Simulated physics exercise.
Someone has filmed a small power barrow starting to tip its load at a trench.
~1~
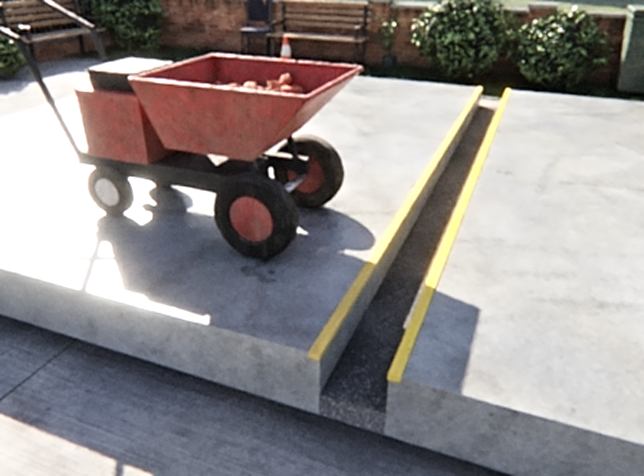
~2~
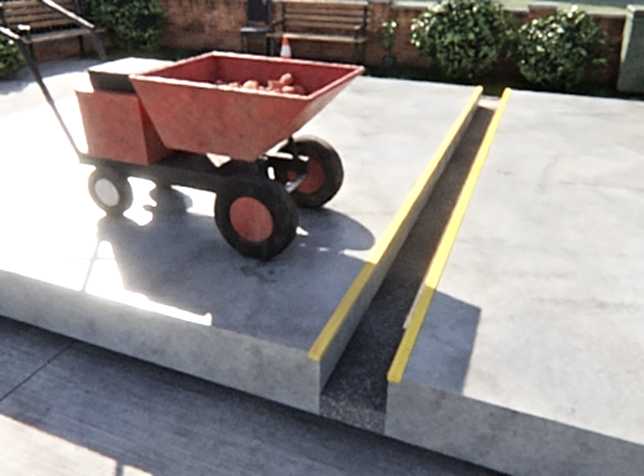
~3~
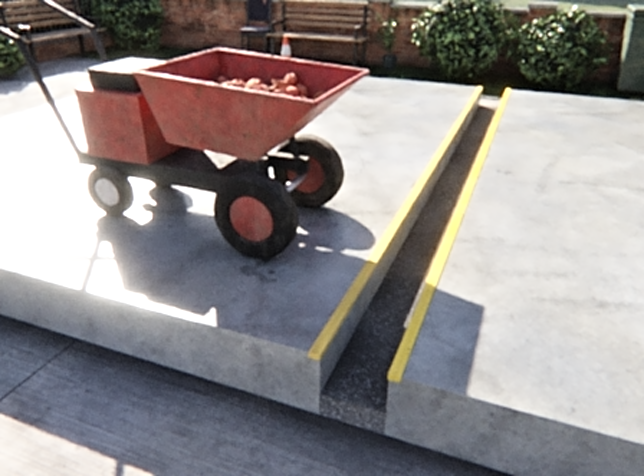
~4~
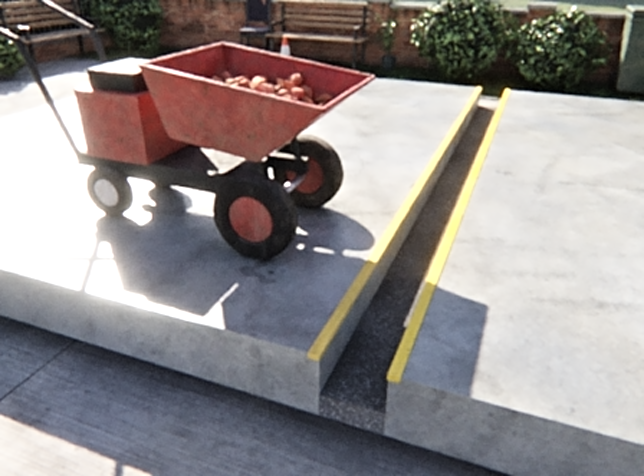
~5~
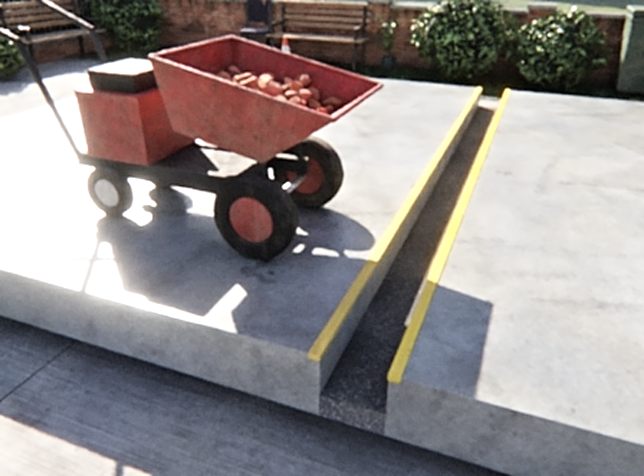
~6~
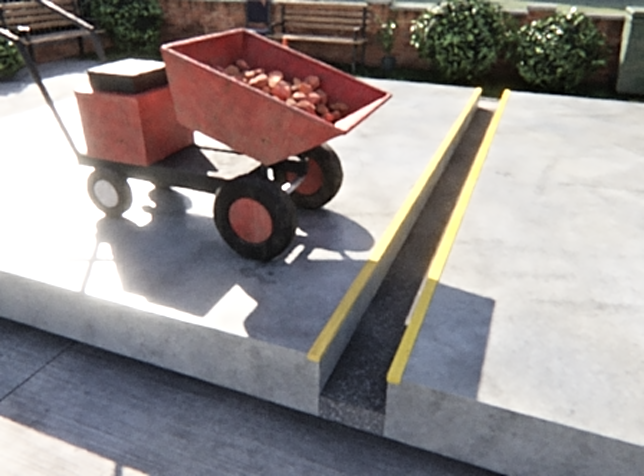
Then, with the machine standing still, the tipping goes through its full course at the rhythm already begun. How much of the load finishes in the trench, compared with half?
More than half of it.
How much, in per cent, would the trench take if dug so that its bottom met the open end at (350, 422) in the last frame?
Something close to 90 per cent.
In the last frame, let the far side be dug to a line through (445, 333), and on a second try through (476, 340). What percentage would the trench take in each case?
Roughly 90 % and 100 %.
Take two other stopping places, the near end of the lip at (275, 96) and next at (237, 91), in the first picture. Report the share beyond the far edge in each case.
That works out to 0 per cent for the first position and 0 per cent for the second.
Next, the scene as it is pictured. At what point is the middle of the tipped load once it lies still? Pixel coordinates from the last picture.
Roughly at (417, 272), give or take.
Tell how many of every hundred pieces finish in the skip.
It comes out at some 15 in a hundred.
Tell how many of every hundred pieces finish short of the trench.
0 per cent.
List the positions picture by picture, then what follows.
In the first picture, lip of the skip at (307, 99), level; top of the load at (240, 100), lumps of rubble; first edge of the trench at (343, 307); far edge at (415, 324), the trench under half as wide as the skip, and about as deep as wide.
In the second picture, lip of the skip at (309, 101), level; top of the load at (241, 99).
In the third picture, lip of the skip at (315, 104), tipped barely; top of the load at (245, 97).
In the fourth picture, lip of the skip at (322, 111), tipped a little; top of the load at (242, 88).
In the fifth picture, lip of the skip at (333, 120), tipped a little; top of the load at (238, 82).
In the sixth picture, lip of the skip at (344, 133), tipped clearly; top of the load at (237, 87); first edge of the trench at (343, 308); far edge at (414, 325).
Soon after the last picture, skip tipped steeply; all in the skip.
A little later, skip tipped right over; about two thirds in the skip; about a quarter in or heaped over the trench; a small part beyond it.
Later still, skip tipped right over; a small part in the skip; about two thirds in or heaped over the trench; about a quarter beyond it.
At rest, skip tipped right over; a small part in the skip; about two thirds in or heaped over the trench; about a quarter beyond it.
